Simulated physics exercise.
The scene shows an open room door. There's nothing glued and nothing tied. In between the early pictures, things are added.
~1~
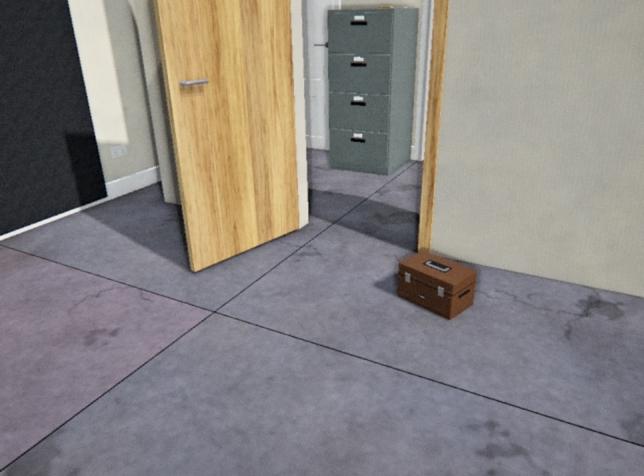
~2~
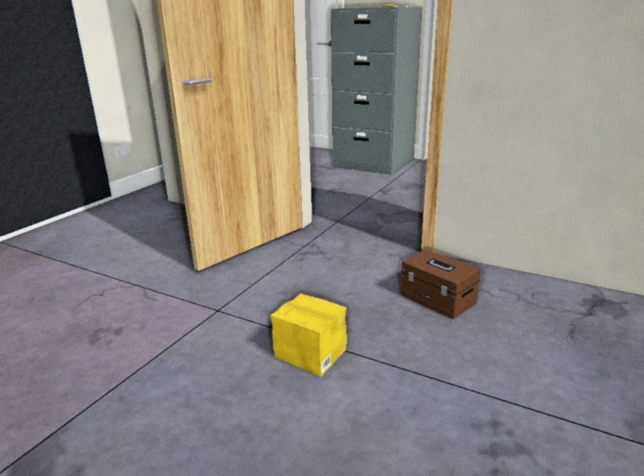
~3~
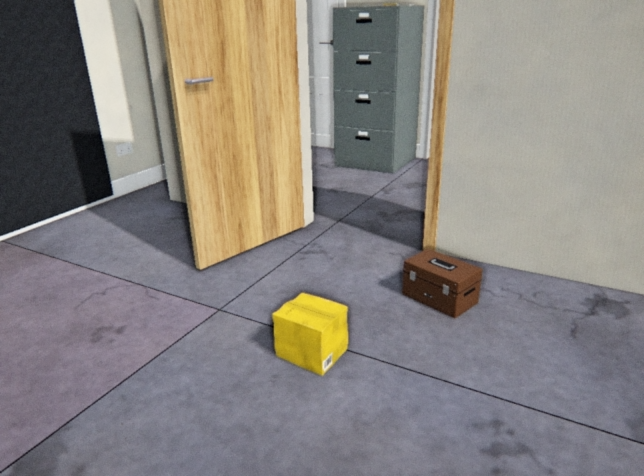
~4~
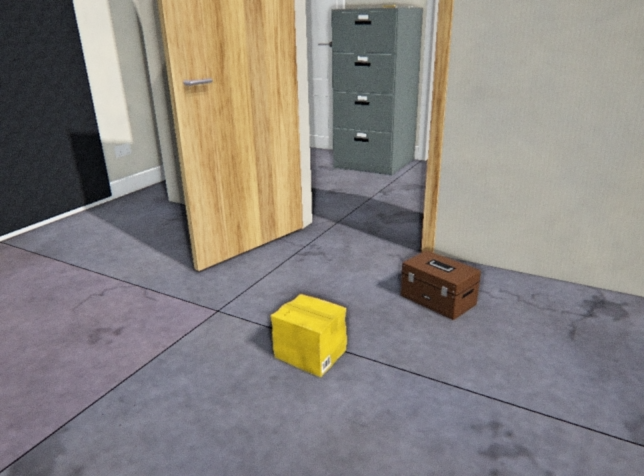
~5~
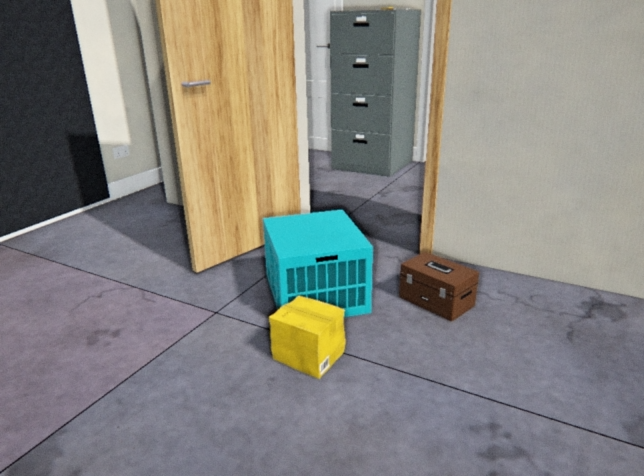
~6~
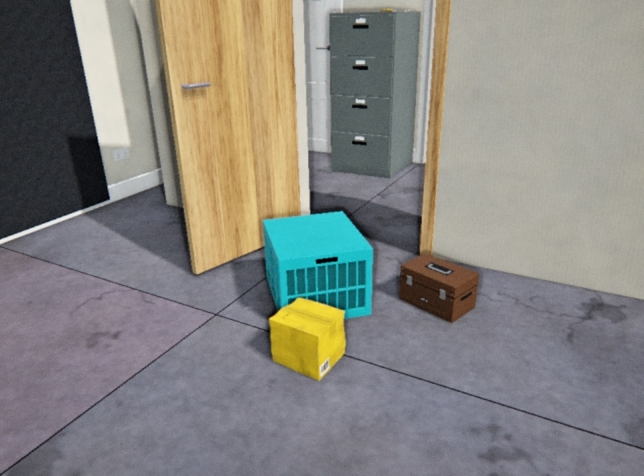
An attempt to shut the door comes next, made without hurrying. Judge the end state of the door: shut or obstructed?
Likely result: Gap remaining.
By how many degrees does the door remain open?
It comes to about 75°.
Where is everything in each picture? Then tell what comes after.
The first frame shows door wide open and still; brown toolbox (436, 284).
The second frame shows door wide open and still; brown toolbox (439, 283); yellow box (310, 333).
The third frame shows door wide open and still; brown toolbox (441, 282); yellow box (312, 332).
The fourth frame shows door wide open and still; brown toolbox (439, 284); yellow box (310, 333).
The fifth frame shows door wide open and still; brown toolbox (438, 285); yellow box (308, 335).
The sixth frame shows door wide open and still; turquoise chest (315, 266); brown toolbox (438, 286).
Then, 0.40 s past the last view, door at 98°.
Then, 0.70 s past the last view, door at 86°.
Then, 0.90 s past the last view, door at 78°.
Finally, door at 76°; all 3 still in place. Final places as the last picture's camera would see them, turquoise chest near (315, 266).
